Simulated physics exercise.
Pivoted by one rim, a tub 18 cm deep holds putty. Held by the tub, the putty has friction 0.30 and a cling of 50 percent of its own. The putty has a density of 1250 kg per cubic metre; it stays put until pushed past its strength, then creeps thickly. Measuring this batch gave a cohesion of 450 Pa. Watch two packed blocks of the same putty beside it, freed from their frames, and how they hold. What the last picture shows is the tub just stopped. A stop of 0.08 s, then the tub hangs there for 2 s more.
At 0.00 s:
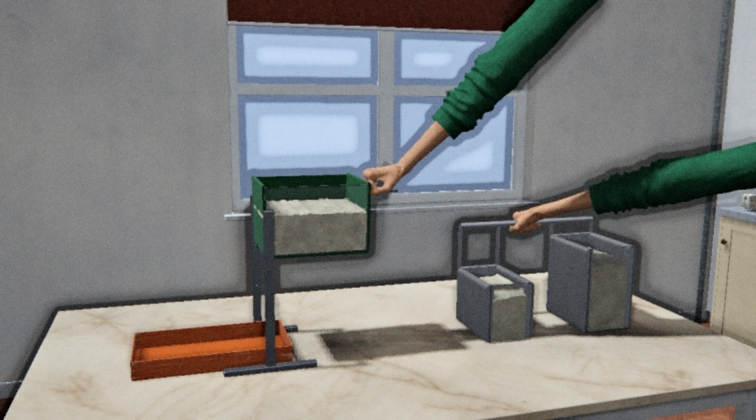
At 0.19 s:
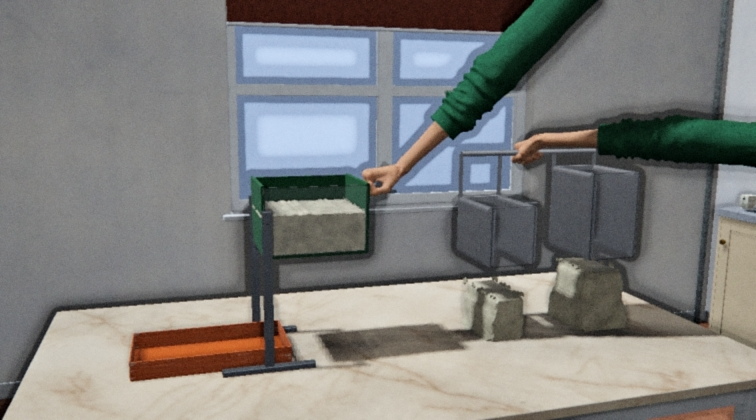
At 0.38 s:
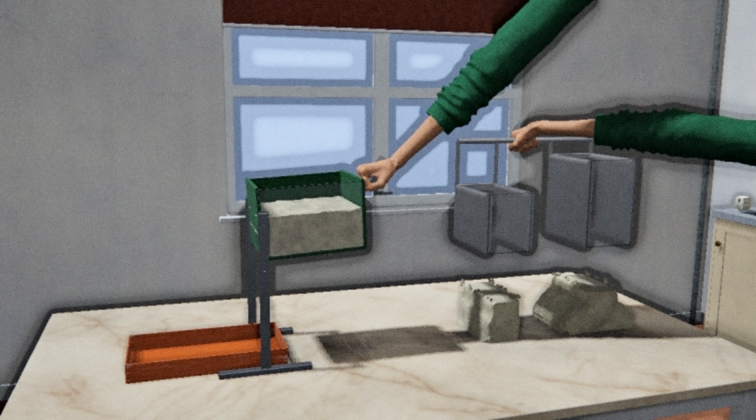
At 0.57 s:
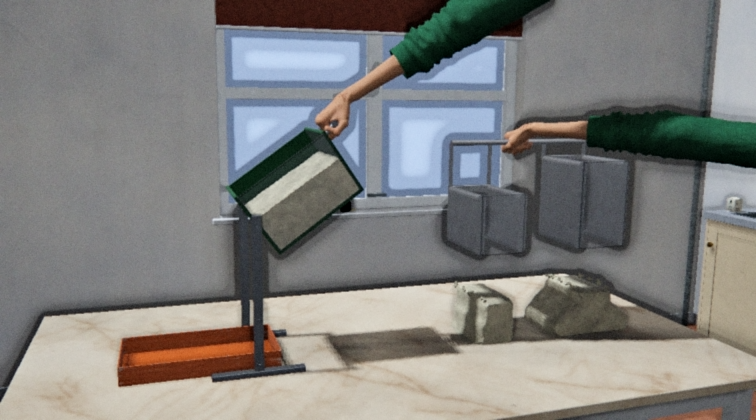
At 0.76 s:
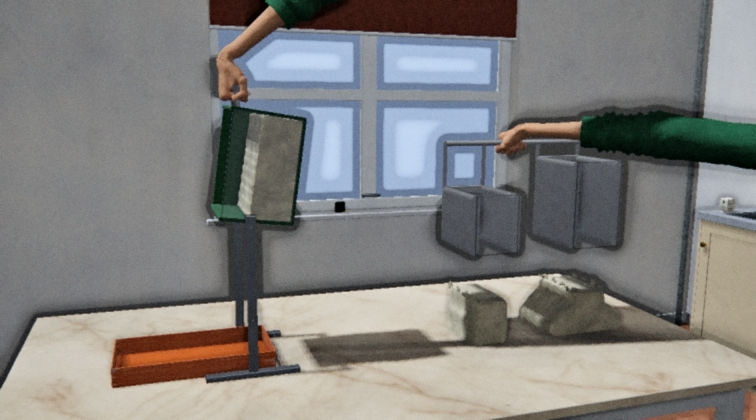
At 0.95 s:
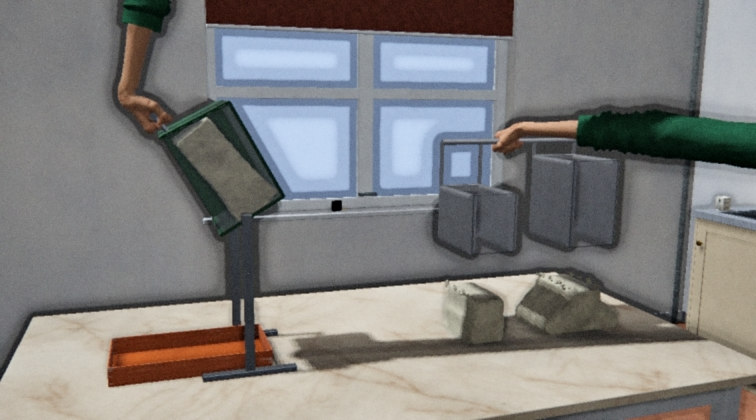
At the start, one hand grips a green tub of pale putty above an orange tray while another lifts two grey moulds off two putty blocks. The right block slumps lower, and then the first hand swings the tub up and over leftward, the putty still inside.
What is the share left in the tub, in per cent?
About 0 %.
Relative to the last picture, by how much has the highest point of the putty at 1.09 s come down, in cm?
I reckon it's close to 17 cm.
By 1.09 s, the tub is at 119 degrees and holds 30 %.
By 1.26 s, the tub is at 119 degrees and holds 0 %.
By 1.43 s, the tub is at 119 degrees and holds 0 %.
By 1.60 s, the tub is at 119 degrees and holds 0 %.
By 2.95 s, at the end, the tub is at 119 degrees and holds 0 %.
